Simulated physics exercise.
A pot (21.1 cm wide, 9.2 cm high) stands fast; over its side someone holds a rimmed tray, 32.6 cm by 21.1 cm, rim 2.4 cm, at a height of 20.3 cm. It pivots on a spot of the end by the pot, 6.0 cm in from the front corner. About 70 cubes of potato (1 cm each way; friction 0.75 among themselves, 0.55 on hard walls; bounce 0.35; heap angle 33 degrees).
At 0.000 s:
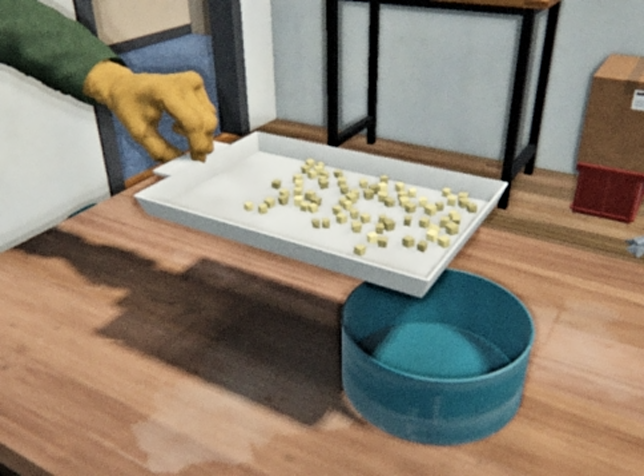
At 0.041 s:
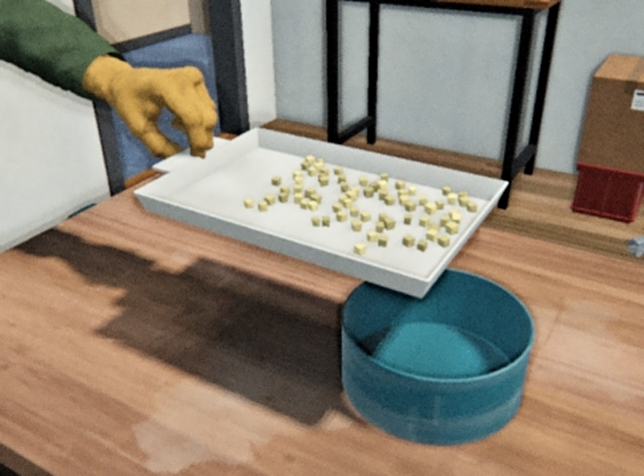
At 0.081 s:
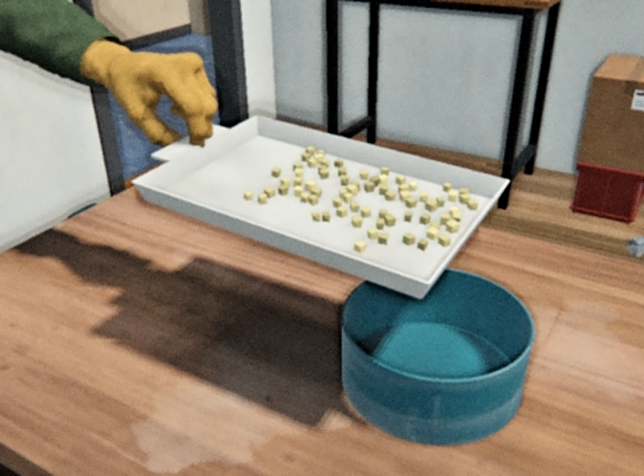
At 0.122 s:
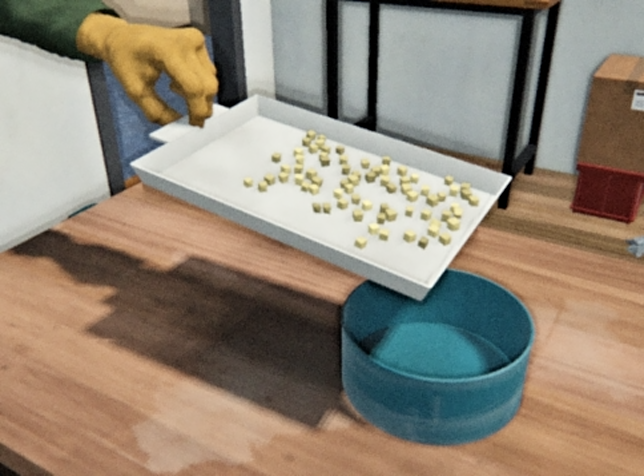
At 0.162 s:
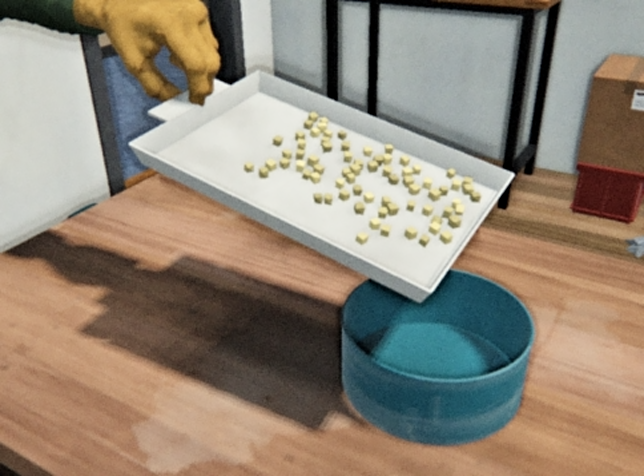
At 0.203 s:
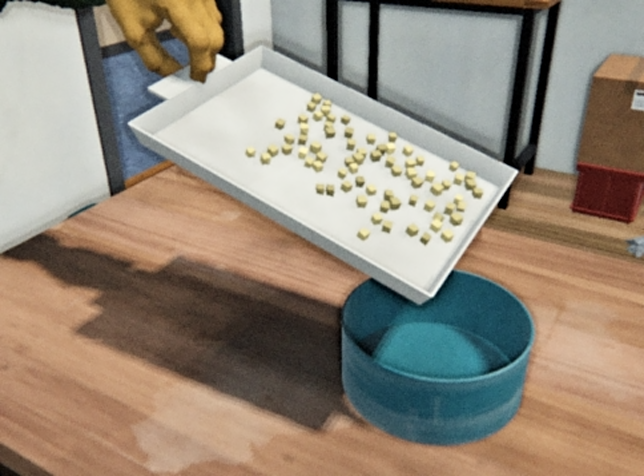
A white rimmed tray scattered with small pale yellow cubes tilts as a yellow-gloved hand raises its left end, the right end staying low over the rim of a teal pot on a wooden table, the cubes shifting only slightly.
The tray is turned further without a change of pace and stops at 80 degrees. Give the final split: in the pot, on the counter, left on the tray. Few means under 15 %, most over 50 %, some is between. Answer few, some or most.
In the pot: Few; on the counter: Most; left on the tray: Few.
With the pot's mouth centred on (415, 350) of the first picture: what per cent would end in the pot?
About 45 per cent.
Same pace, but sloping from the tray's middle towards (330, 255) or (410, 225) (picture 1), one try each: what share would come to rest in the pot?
Some 0 and 25 per cent.
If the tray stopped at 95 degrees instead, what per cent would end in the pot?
It would be near 0 per cent.
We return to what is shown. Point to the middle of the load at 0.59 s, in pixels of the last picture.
Around (450, 228).
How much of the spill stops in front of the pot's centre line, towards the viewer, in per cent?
Roughly 100 per cent.
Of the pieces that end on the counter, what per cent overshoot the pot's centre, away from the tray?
Roughly 90 per cent.
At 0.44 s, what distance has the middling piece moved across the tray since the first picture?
Some 2 cm.
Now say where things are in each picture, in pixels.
Tray tilt 0 degrees, front corners at (145, 194) and (423, 273); middle of the pieces at (351, 199); pot at (436, 316), in the first frame.
Tray tilt 1 degrees, front corners at (145, 190) and (423, 274); middle of the pieces at (351, 197), in the second frame.
Tray tilt 4 degrees, front corners at (143, 180) and (424, 276), lowest corner right front; middle of the pieces at (352, 191), in the third frame.
Tray tilt 8 degrees, front corners at (142, 163) and (425, 279), lowest corner right front; middle of the pieces at (353, 181), in the fourth frame.
Tray tilt 14 degrees, front corners at (141, 143) and (426, 282), lowest corner right front; middle of the pieces at (355, 170), in the fifth frame.
Tray tilt 19 degrees, front corners at (140, 123) and (427, 286), lowest corner right front; middle of the pieces at (358, 159); pot at (436, 316). The tray's pace is about 135 degrees a second, in the sixth frame.
Then, at 0.44 s, tilt 51 degrees; the tray holds 100 %, the pot 0 %.
After 0.59 s, tilt 71 degrees; the tray holds 100 %, the pot 0 %.
Then, at 0.87 s, tilt 80 degrees; the tray holds 15 %, the pot 0 %.
By 2.2 s all is still; pot 0 %, counter 95 %, tray 5 %.
